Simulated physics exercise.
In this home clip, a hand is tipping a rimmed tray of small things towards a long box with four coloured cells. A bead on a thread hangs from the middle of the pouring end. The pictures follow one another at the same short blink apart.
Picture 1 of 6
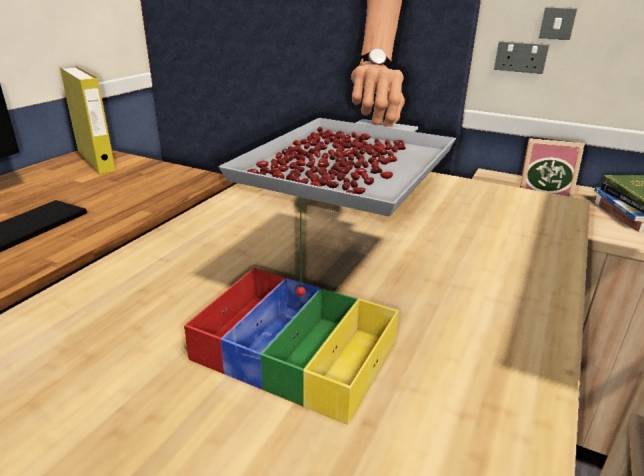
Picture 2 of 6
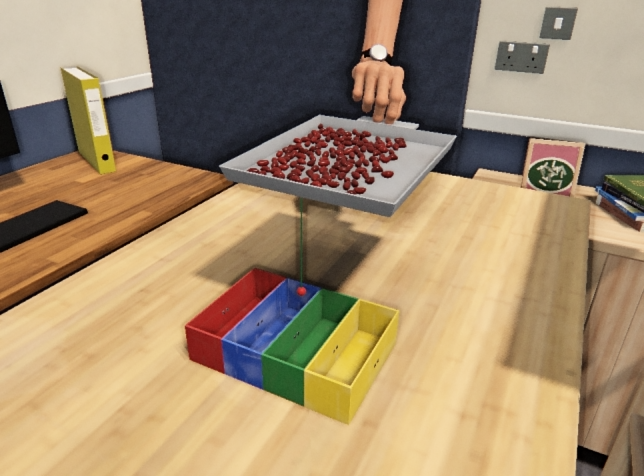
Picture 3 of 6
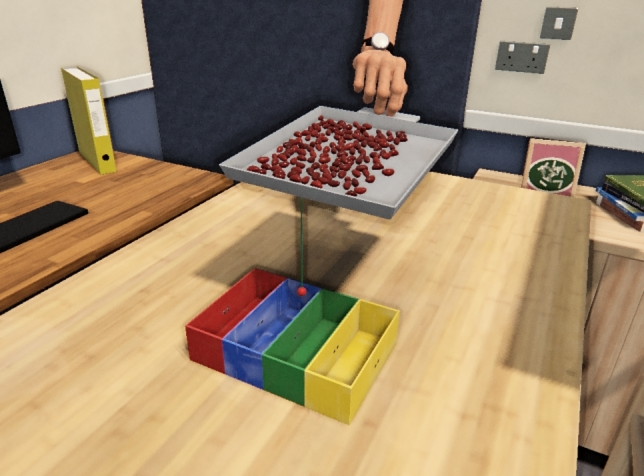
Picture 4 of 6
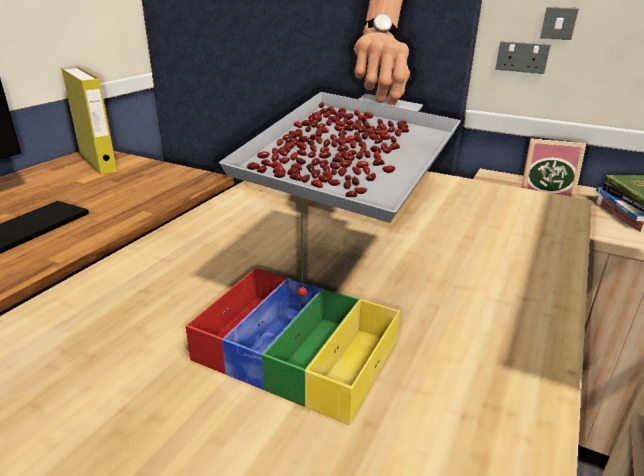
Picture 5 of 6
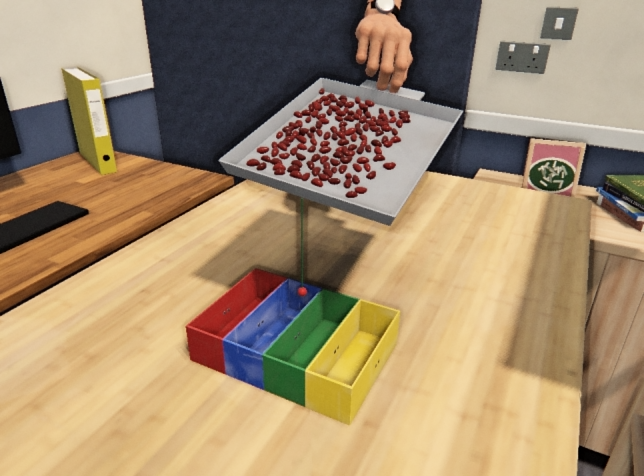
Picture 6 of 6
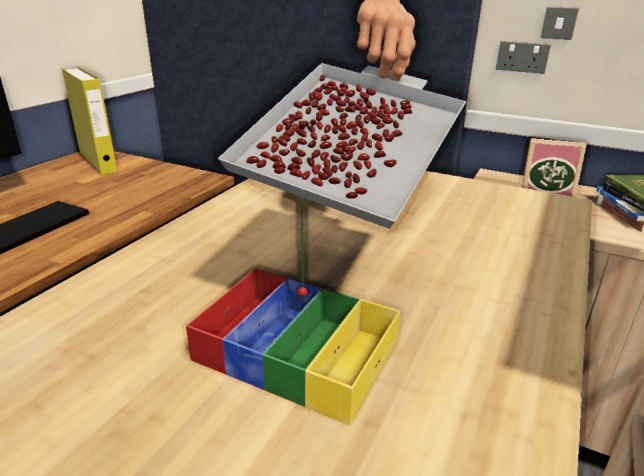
At first, a hand with a wristwatch holds a grey tray of dark red beans nearly level above a box with red, blue, green and yellow cells. Then the hand gradually raises the far side, tilting the tray towards the viewer, its near edge slanting slightly lower at the right corner.
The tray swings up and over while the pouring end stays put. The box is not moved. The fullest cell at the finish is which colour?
Colour: Yellow.
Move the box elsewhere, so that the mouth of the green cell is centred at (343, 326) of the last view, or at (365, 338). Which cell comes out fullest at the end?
Try 1 - the cell in yellow; try 2 - that green cell.
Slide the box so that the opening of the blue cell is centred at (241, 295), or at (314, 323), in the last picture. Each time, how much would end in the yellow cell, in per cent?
Roughly 10 % and 30 %.
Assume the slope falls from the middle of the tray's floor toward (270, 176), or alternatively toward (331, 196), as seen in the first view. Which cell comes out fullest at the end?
The red one, then that yellow cell.
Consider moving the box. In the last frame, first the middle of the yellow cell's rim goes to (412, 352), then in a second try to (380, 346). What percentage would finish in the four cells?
It would be roughly 100 per cent for the first and roughly 100 per cent for the second.
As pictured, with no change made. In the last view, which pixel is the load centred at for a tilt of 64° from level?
Close to (358, 192).
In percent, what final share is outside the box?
20 per cent.
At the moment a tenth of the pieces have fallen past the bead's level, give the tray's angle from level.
Close to 75 degrees, I reckon.
Shortly afterwards, tray tipped steeply; all but a few on the tray; a little falling or outside the box.
Next, tray tipped past a quarter turn; near a third on the tray; near a quarter in the yellow cell; only a few in the green cell; only a few in the blue cell; near half falling or outside the box.
Some moments later, tray tipped past a quarter turn; near half in the yellow cell; a little in the green cell; only a few in the blue cell; near a quarter falling or outside the box.
In the end, tray tipped past a quarter turn; near half in the yellow cell; a little in the green cell; only a few in the blue cell; none at all in the red cell; near a quarter outside the box.
